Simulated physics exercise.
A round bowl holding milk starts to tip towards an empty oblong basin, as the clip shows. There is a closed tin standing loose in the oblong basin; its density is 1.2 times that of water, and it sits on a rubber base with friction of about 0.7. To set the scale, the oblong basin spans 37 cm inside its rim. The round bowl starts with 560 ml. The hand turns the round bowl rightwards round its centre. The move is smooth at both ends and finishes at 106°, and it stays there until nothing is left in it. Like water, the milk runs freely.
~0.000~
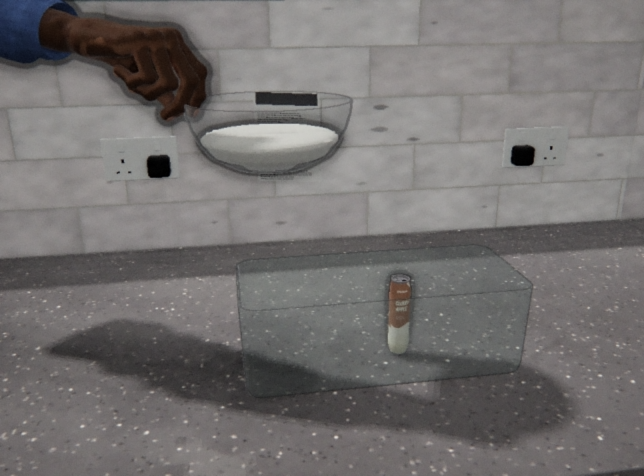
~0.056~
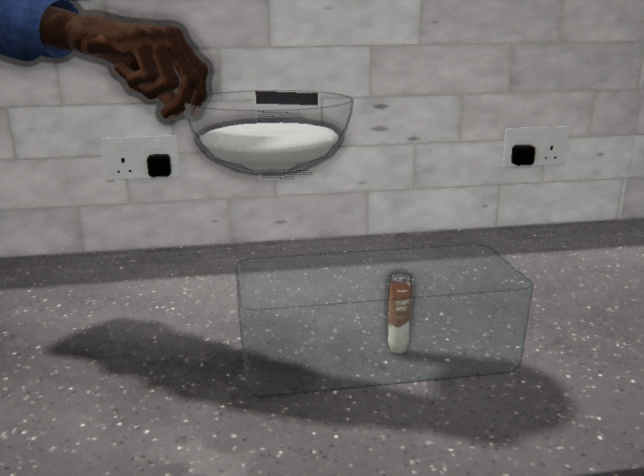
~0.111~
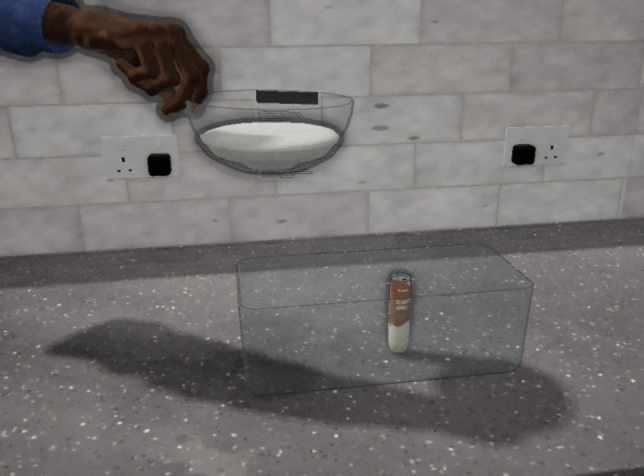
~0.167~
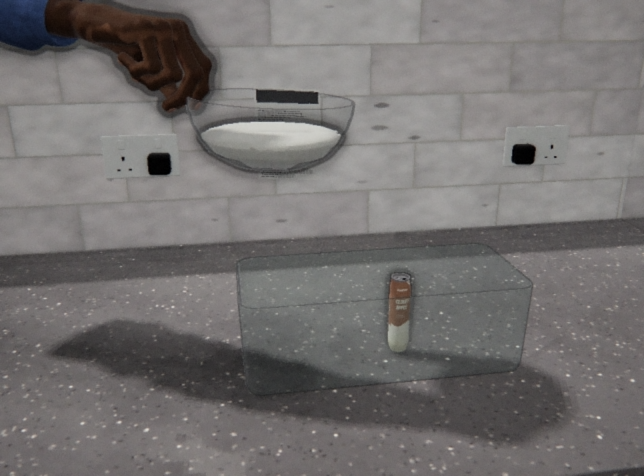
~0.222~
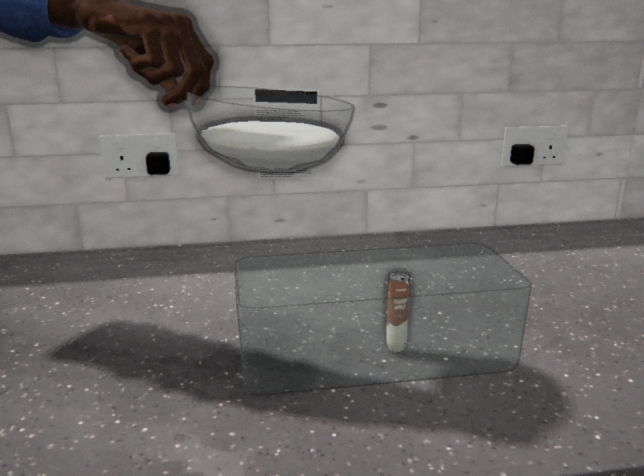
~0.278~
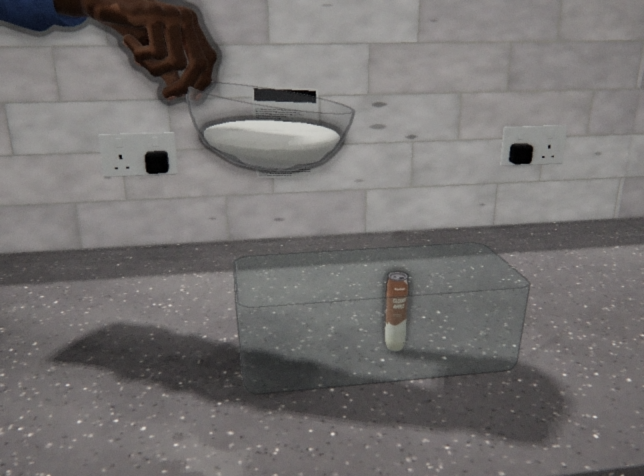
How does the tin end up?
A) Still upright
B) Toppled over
Still upright.
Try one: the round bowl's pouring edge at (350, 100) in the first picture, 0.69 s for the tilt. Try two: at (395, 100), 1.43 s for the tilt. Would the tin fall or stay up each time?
The tin overturns the first time and stays vertical the second time.
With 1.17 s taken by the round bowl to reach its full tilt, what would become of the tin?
The tin would stay balanced.
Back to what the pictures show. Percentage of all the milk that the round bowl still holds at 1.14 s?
About 2 percent.
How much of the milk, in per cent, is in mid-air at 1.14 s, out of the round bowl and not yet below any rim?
Close to 14 per cent.
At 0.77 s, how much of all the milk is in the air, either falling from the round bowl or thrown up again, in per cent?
About 34 per cent.
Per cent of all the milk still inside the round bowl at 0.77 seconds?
At that time about 62 in a hundred parts are still held.
By 0.77 s the tilt is 60° and 61 per cent is still to pour; the tin stands where it began.
By 1.14 s the tilt is 95° and 2 per cent is still to pour; the tin stands where it began.
By 1.52 s the tilt is 106° and 0 per cent is still to pour; the tin stands where it began.
By 1.93 s the tilt is 106° and 0 per cent is still to pour; the tin stands where it began.
At rest the tin stands where it began.
